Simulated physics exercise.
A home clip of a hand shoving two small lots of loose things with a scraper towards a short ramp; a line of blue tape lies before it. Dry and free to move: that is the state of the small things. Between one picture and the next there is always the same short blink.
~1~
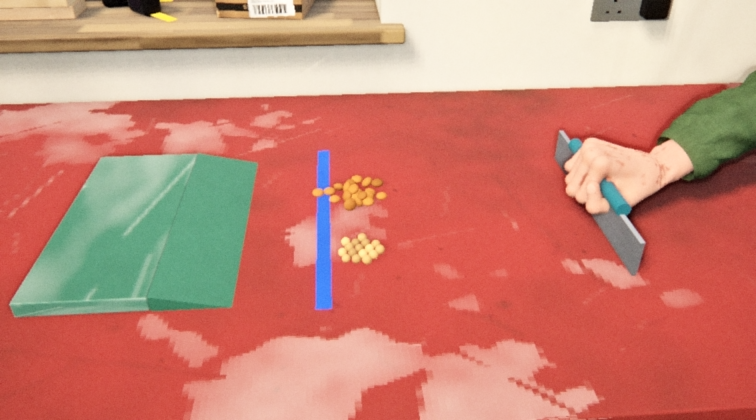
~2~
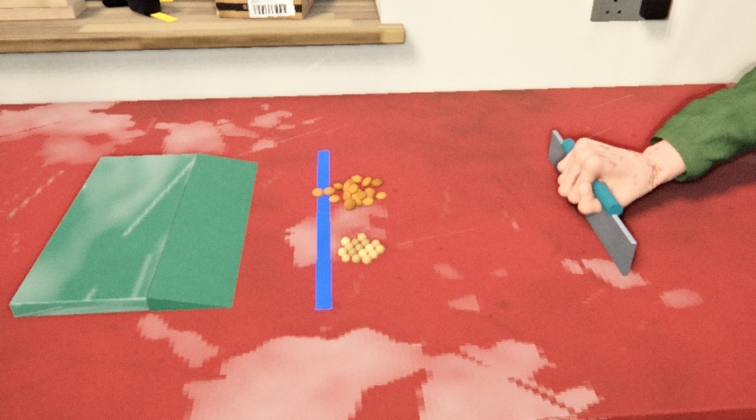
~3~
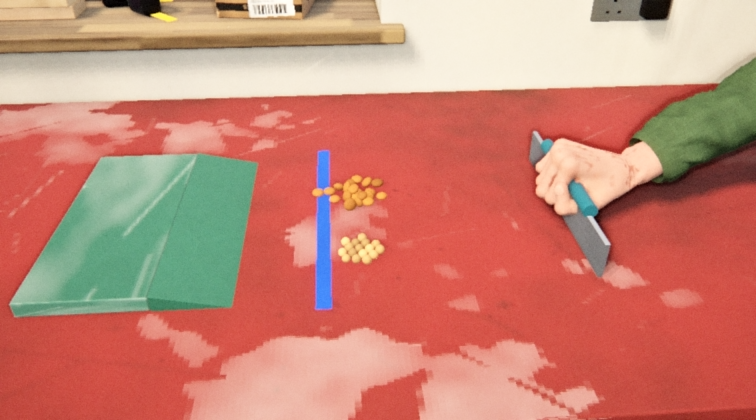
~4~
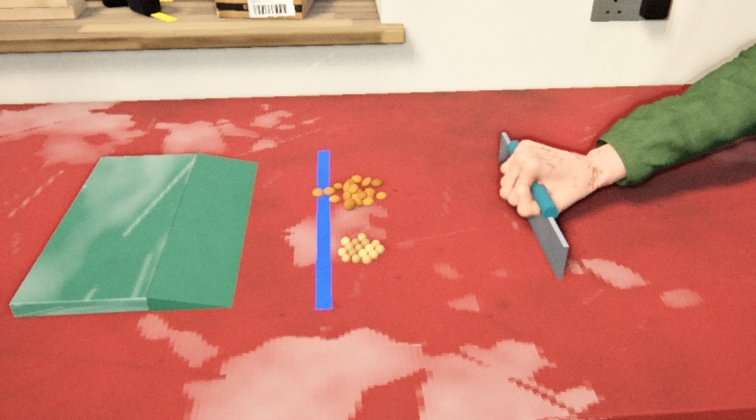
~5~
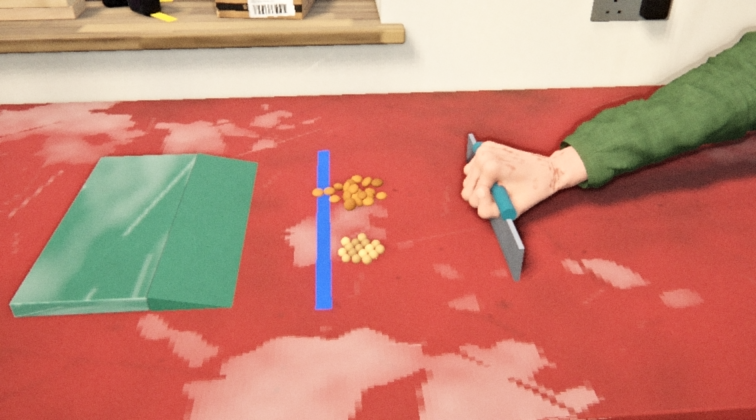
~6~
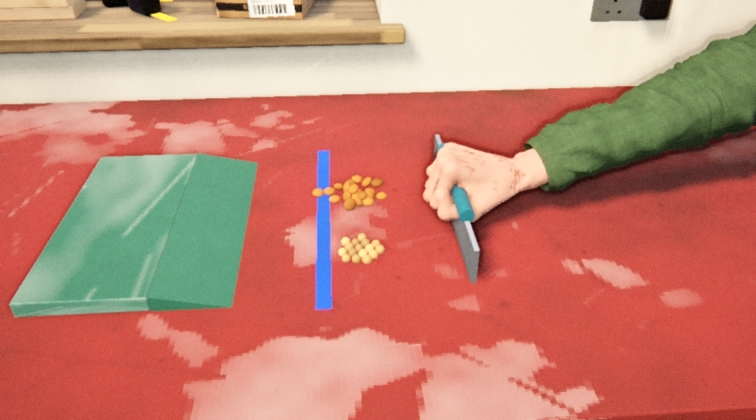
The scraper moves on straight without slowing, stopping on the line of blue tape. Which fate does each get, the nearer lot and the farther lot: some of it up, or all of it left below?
The nearer lot some of it up, the farther lot all left below.
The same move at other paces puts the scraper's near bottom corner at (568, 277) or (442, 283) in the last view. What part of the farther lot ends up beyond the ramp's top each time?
Try 1: Around 0 percent; try 2: Around 0 percent.
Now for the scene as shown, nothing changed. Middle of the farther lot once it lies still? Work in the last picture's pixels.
Near (255, 198), roughly.
Then, 0.12 s past the last view, scraper still moving, near (374, 187); nearer lot all short of the ramp; farther lot all short of the ramp.
Then, 0.26 s past the last view, scraper stopped at the blue tape; nearer lot all short of the ramp; farther lot all short of the ramp.
Then, 0.54 s past the last view, scraper stopped at the blue tape; nearer lot most past the top, about a quarter on the ramp; farther lot about a quarter on the ramp, most short of the ramp.
Finally, scraper stopped at the blue tape; nearer lot most past the top, a small part short of the ramp; farther lot none past the top, about a quarter on the ramp, most short of the ramp.
